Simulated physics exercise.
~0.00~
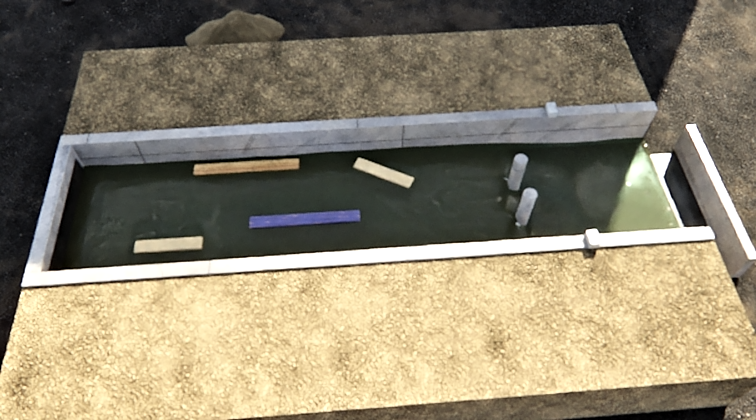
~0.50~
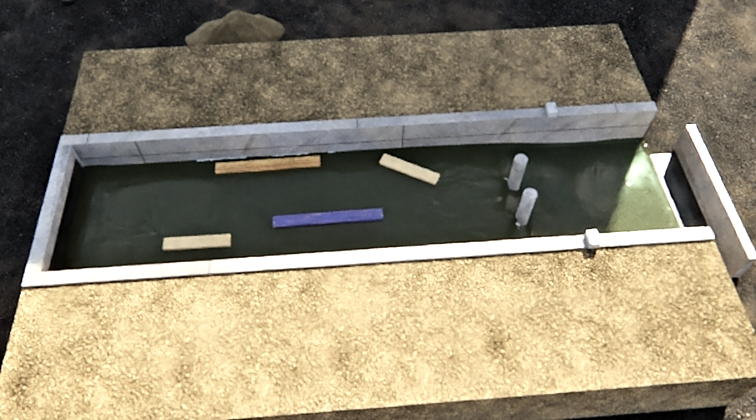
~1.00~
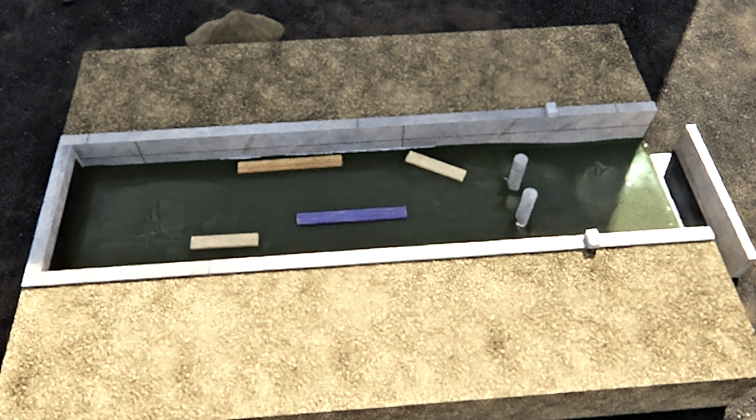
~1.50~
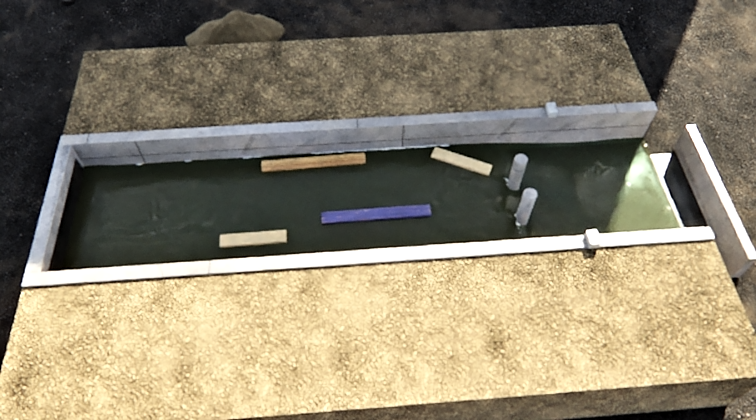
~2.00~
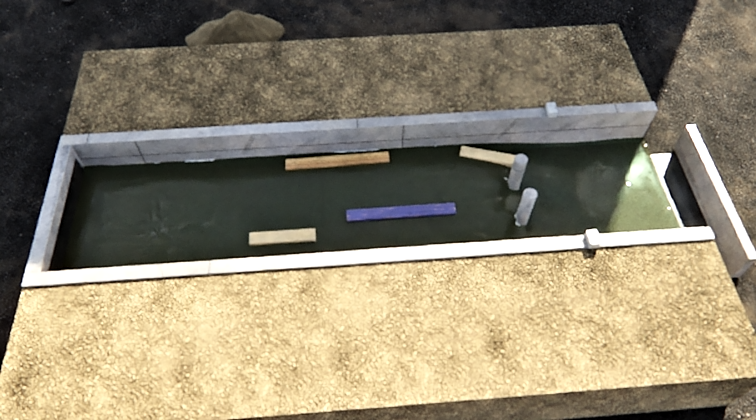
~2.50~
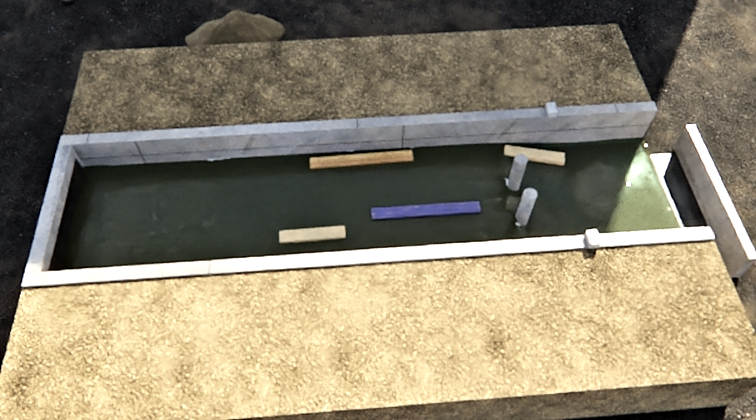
A water channel carries four floating planks, one of them blue, steadily to the right.
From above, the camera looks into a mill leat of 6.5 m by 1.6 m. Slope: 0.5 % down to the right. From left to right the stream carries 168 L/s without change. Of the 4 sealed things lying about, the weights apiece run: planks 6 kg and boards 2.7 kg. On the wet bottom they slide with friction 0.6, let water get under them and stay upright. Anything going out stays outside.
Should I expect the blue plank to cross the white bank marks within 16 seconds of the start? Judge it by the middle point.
As far as I can tell, the blue plank goes all the way.
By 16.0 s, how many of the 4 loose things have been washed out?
Count: 4.
After 3.5 s the blue plank is near (478, 207), 1.9 m from its start, afloat; 1 of 4 are over the mark; 3 afloat.
After 7.2 s the blue plank has gone out; 4 of 4 are over the mark; 1 afloat.
After 12.0 s the blue plank has gone out; 4 of 4 are over the mark; 0 afloat.
After 16.0 s the blue plank has gone out; 4 of 4 are over the mark; 0 afloat.
